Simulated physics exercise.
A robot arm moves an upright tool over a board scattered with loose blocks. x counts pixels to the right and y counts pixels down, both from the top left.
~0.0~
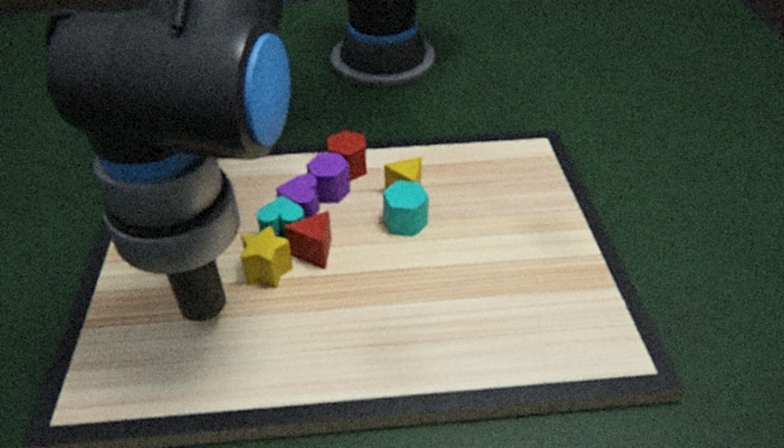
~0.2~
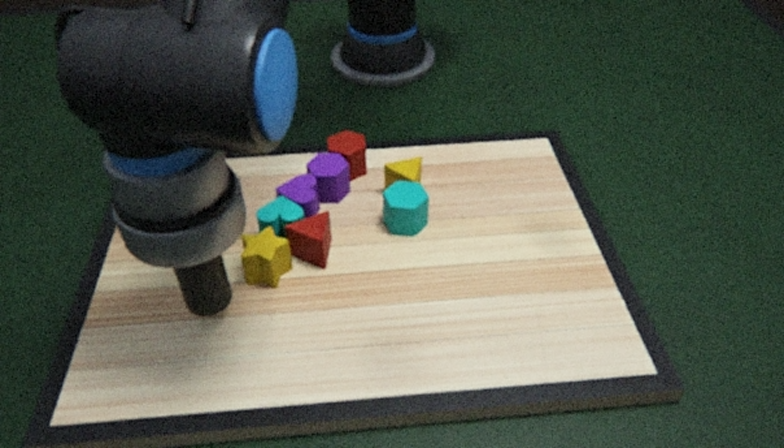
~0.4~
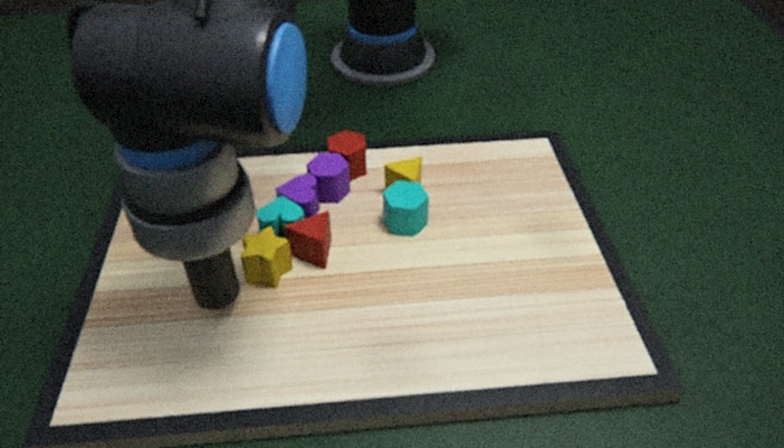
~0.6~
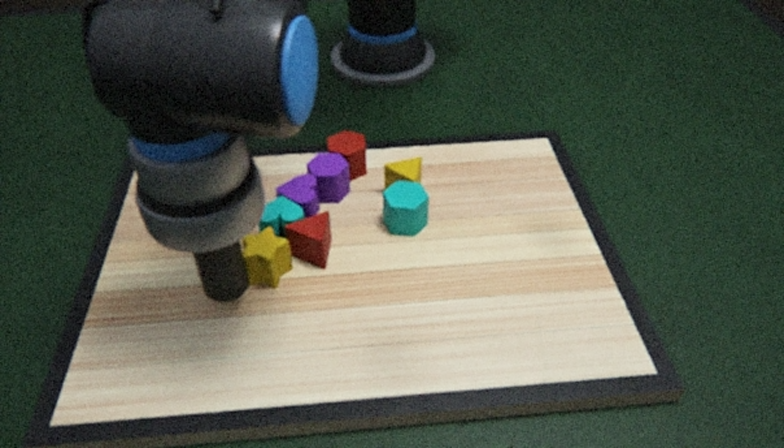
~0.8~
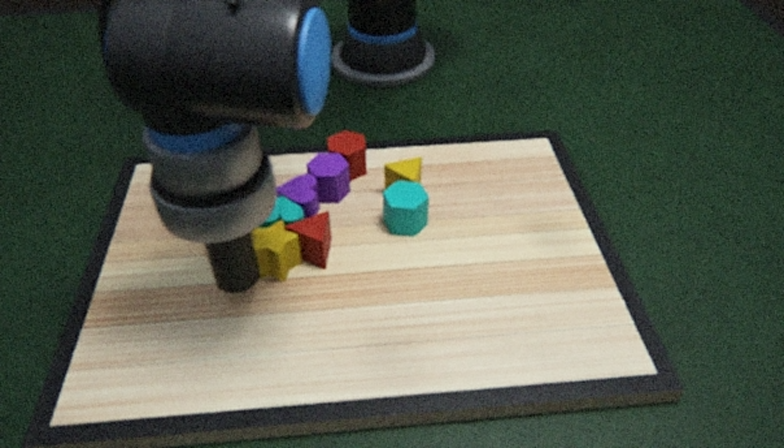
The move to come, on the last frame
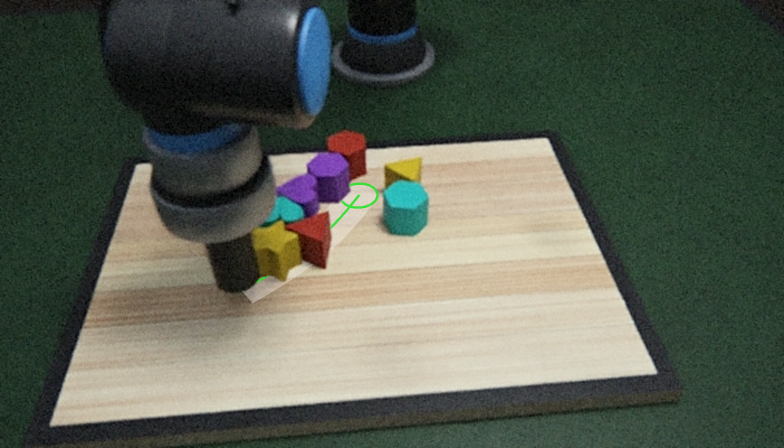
On a wooden board, a robot arm moves its upright tool away from the viewer and rightward, nudging a yellow star-shaped block.
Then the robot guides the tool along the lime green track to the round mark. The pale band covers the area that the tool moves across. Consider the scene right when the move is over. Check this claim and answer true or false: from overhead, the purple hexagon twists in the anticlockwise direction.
False.
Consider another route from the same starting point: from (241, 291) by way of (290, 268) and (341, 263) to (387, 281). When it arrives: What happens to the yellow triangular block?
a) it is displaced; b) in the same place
Choice b: In the same place.
The drawn path runs from (241, 291) over (313, 244) to (359, 195).
What follows on the original path. One third of the way, tool at (290, 246); yellow star-shaped block at (324, 209); turquoise heart at (313, 185), turned 55° anticlockwise; purple heart at (302, 166), turned 55° anticlockwise; red triangular block at (360, 203), turned 25° clockwise; purple hexagon at (328, 149), turned 45° clockwise; red hexagon at (355, 133), turned 25° clockwise.
Two thirds of the way, tool at (330, 214); yellow star-shaped block at (367, 184), turned 10° clockwise; turquoise heart at (327, 170), turned 100° anticlockwise; purple heart at (298, 161), turned 85° anticlockwise; red triangular block at (399, 178), turned 30° clockwise; purple hexagon at (324, 142), turned 65° clockwise; red hexagon at (357, 131), turned 35° clockwise.
At the end, tool at (358, 182); yellow star-shaped block at (396, 163), turned 50° clockwise; turquoise heart at (337, 151), turned 165° anticlockwise; purple heart at (297, 161), turned 85° anticlockwise; red triangular block at (427, 169), turned 70° clockwise; purple hexagon at (315, 133), turned 70° clockwise; red hexagon at (357, 131), turned 35° clockwise.
